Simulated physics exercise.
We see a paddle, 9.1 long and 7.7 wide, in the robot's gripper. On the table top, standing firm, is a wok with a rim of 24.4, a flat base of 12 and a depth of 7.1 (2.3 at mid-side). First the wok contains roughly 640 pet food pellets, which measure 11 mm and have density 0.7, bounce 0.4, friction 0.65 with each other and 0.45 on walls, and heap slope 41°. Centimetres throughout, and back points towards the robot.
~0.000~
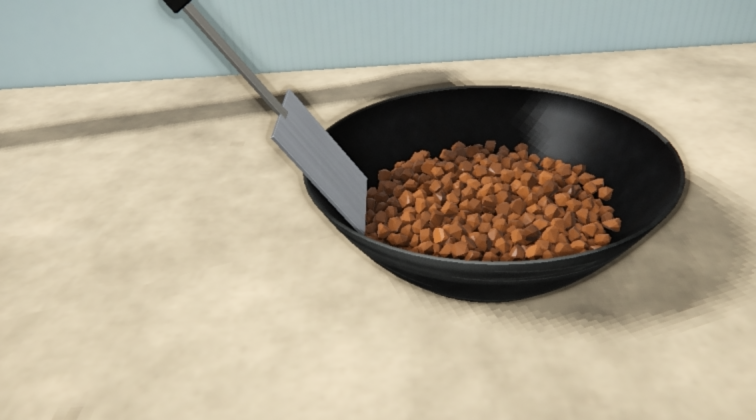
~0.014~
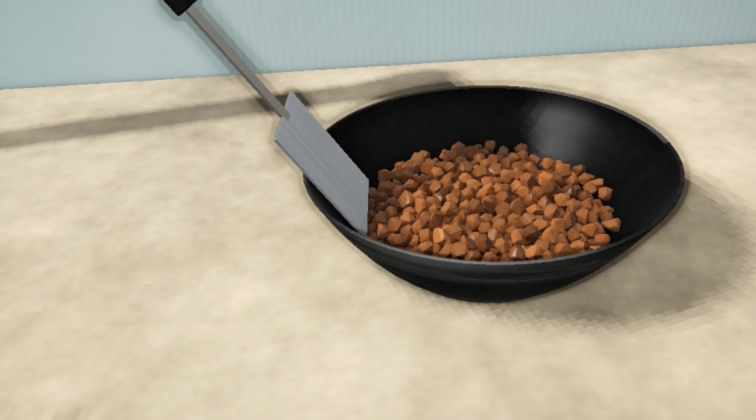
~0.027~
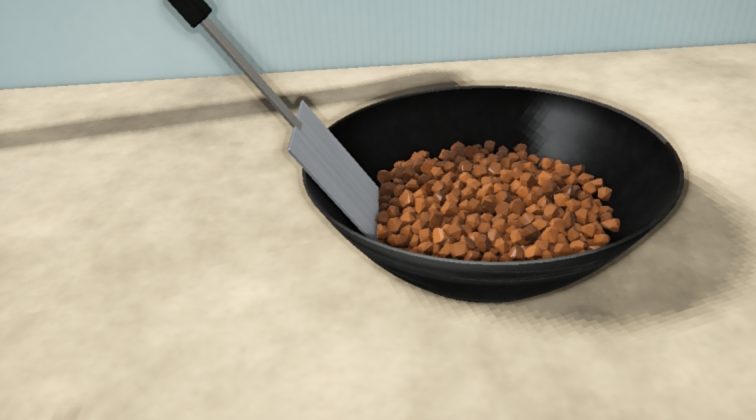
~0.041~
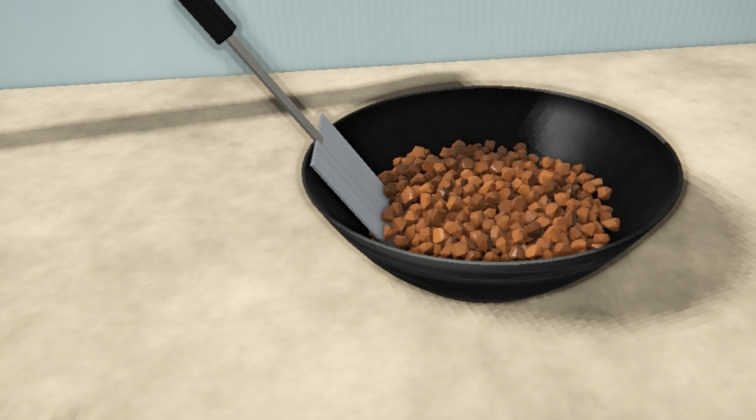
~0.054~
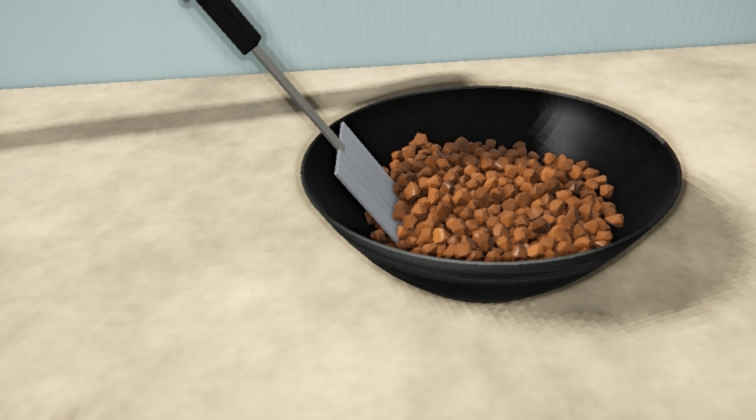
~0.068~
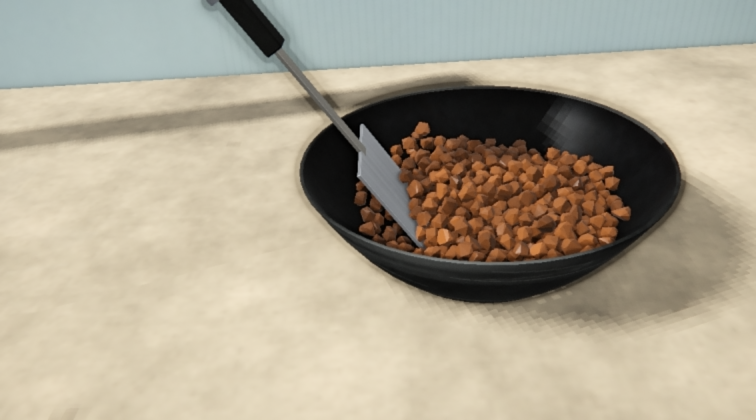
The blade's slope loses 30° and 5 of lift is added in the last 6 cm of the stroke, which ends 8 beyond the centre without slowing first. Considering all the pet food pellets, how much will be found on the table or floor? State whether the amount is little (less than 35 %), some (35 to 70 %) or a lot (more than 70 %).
The amount is some, 35 to 70 %.
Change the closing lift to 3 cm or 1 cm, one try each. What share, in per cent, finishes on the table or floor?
45 and 40 %.
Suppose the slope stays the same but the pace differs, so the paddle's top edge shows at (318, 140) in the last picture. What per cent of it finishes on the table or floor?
I'd say around 20 per cent.
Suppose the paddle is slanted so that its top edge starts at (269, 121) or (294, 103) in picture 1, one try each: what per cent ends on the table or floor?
First try roughly 40 percent, second try roughly 40 percent.
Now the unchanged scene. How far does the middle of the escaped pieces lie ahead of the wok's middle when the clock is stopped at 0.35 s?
It's close to 22 cm ahead of the centre.
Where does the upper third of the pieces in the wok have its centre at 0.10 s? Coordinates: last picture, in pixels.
Roughly at pixel (530, 179).
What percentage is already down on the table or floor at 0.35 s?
About 10 per cent.
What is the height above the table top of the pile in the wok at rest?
Some 6.5 cm above the table.
After 0.10 s, sloping 57°, highest piece 7 above the table; 639 in the wok.
After 0.13 s, sloping 47°, highest piece 9 above the table; 639 in the wok.
After 0.35 s, sloping 27°, highest piece 27 above the table; 349 in the wok, 48 on the table or floor, 242 on the blade or in flight.
After 1.40 s, sloping 27°, highest piece 6 above the table; 349 in the wok, 290 on the table or floor.
At rest, 349 in the wok, 290 on the table or floor. That is 45 % on the table or floor.
